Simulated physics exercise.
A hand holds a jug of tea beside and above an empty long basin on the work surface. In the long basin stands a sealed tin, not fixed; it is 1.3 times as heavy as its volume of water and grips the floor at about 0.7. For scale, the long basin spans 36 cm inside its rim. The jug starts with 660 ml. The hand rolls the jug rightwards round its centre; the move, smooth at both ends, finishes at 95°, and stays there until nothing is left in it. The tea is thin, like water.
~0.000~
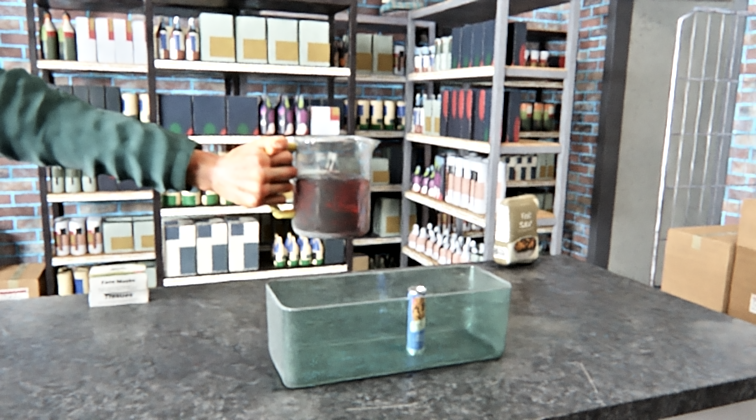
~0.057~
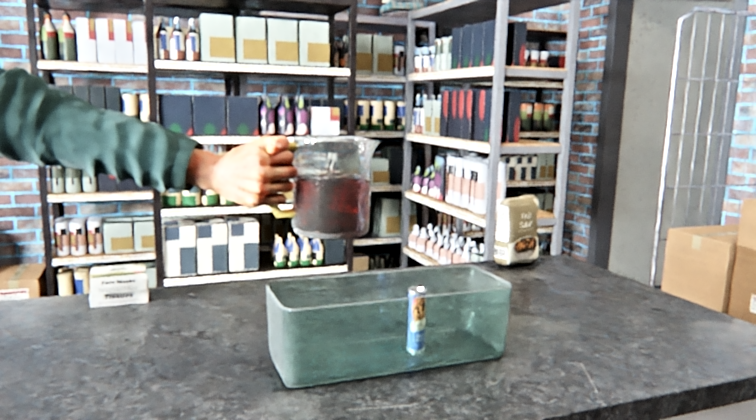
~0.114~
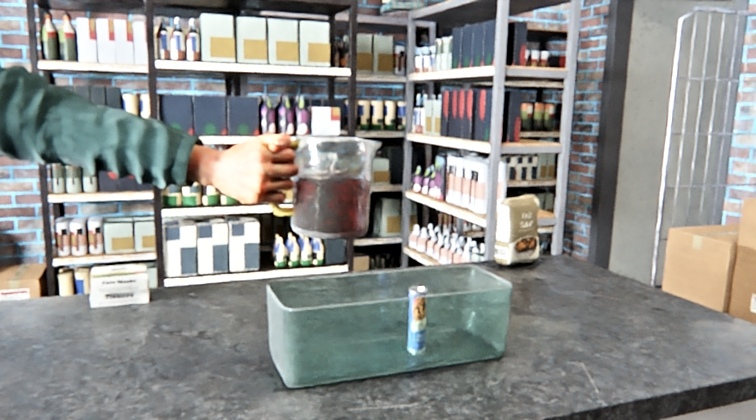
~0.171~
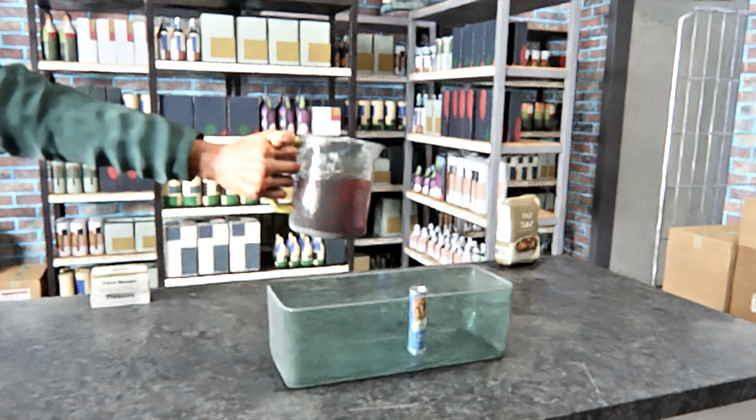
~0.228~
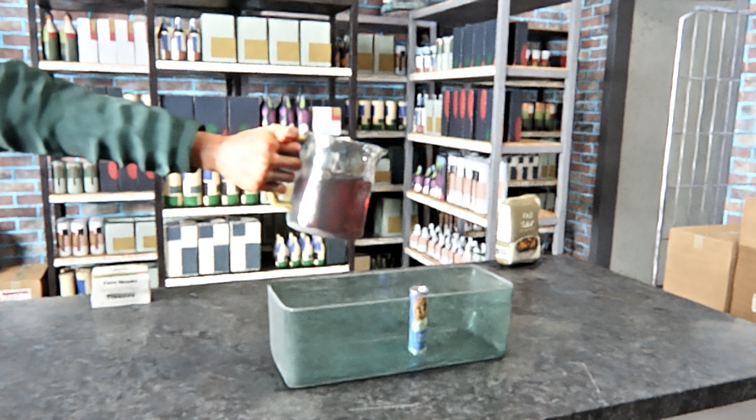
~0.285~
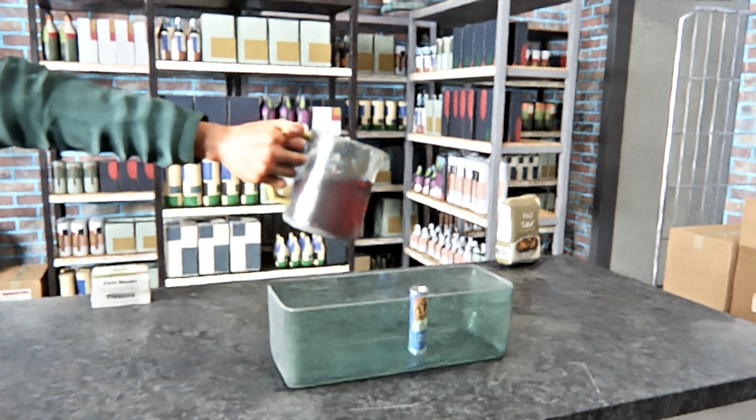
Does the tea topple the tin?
The tin remains upright.
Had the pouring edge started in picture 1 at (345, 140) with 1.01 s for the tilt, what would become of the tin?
Then it stays up.
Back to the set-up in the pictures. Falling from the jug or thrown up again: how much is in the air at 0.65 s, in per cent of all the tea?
Near 5 in a hundred.
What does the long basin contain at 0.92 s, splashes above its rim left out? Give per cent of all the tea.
Near 26 in a hundred.
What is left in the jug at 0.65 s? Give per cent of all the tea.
Some 94 per cent.
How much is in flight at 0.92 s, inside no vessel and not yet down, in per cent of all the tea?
About 24 per cent.
Then, 0.65 s in, the tilt is 68° and 95 per cent is still to pour; the tin stands where it began.
Then, 0.92 s in, the tilt is 93° and 49 per cent is still to pour; the tin stands where it began.
Then, 1.20 s in, the tilt is 95° and 16 per cent is still to pour; the tin stands where it began.
Then, 1.51 s in, the tilt is 95° and 5 per cent is still to pour; the tin leans 5°.
Finally, the tin stands where it began.
